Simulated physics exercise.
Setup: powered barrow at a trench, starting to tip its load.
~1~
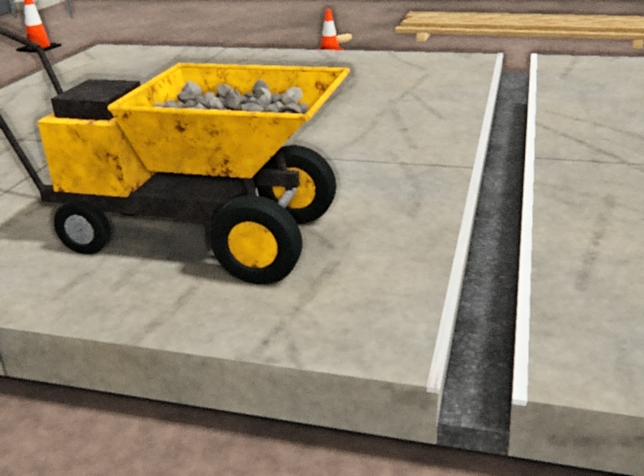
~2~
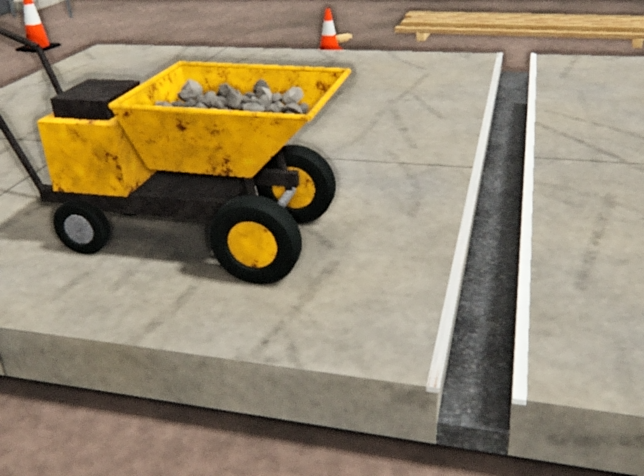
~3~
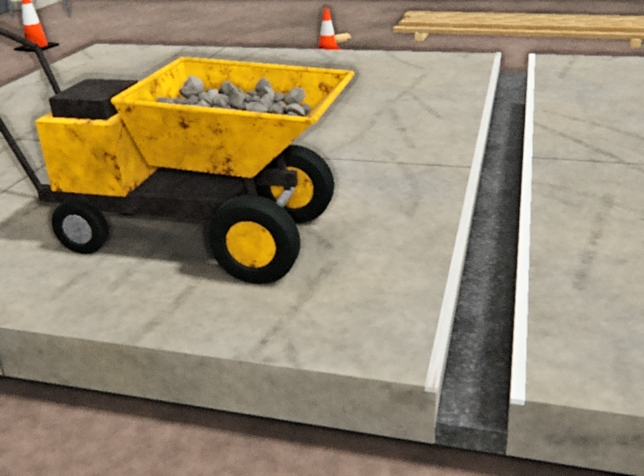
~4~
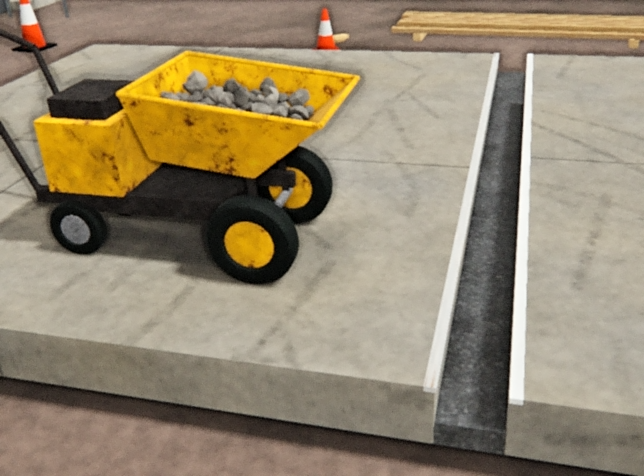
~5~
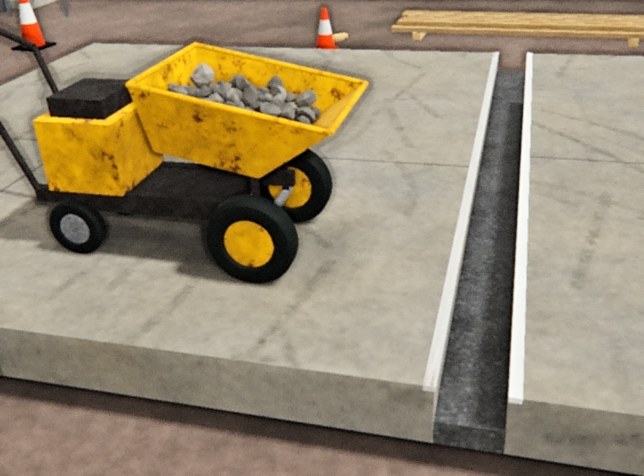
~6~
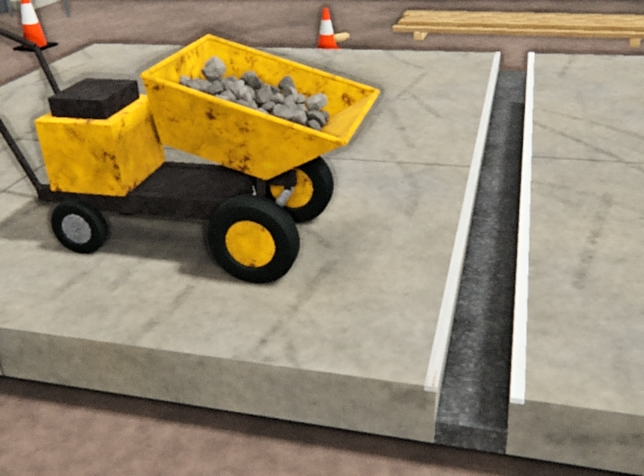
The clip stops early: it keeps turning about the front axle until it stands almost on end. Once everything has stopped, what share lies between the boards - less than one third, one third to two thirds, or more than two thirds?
My guess is the trench keeps one to two thirds of it.
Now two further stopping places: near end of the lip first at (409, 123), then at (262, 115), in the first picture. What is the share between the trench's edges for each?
About 40 per cent, then about 20 per cent.
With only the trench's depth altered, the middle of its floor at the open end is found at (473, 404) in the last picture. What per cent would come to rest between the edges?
Something like 40 %.
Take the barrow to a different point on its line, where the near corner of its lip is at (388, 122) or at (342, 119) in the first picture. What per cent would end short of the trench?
The first stop gives 0 per cent; the second gives 10 per cent.
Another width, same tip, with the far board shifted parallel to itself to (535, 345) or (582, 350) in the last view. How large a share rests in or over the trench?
About 50 and 50 per cent.
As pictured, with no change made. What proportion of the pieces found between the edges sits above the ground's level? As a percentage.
Close to 5 per cent.
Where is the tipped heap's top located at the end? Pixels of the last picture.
Summit in the final view: Around (438, 233).
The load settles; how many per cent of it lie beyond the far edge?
Around 0 %.
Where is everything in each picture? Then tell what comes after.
The first frame shows lip of the skip at (307, 118), level; top of the load at (217, 106), broken stones; first edge of the trench at (443, 335); far edge at (522, 345), the trench under half as wide as the skip, and about half as deep as wide.
The second frame shows lip of the skip at (309, 118), level; top of the load at (218, 105).
The third frame shows lip of the skip at (313, 121), tipped barely; top of the load at (220, 103).
The fourth frame shows lip of the skip at (320, 127), tipped a little; top of the load at (217, 96).
The fifth frame shows lip of the skip at (330, 133), tipped a little; top of the load at (202, 97).
The sixth frame shows lip of the skip at (344, 143), tipped clearly; top of the load at (214, 92); first edge of the trench at (441, 334); far edge at (520, 343).
Soon, skip tipped steeply; all in the skip.
A while on, skip tipped steeply; about two thirds in the skip; about a quarter short of the trench; a stray few in or heaped over the trench; a stray few falling.
Towards the end, skip tipped right over; about a quarter in the skip; about a quarter short of the trench; about half in or heaped over the trench; a stray few beyond it.
Finally, skip tipped right over; about a quarter in the skip; about a quarter short of the trench; about half in or heaped over the trench; a stray few beyond it.
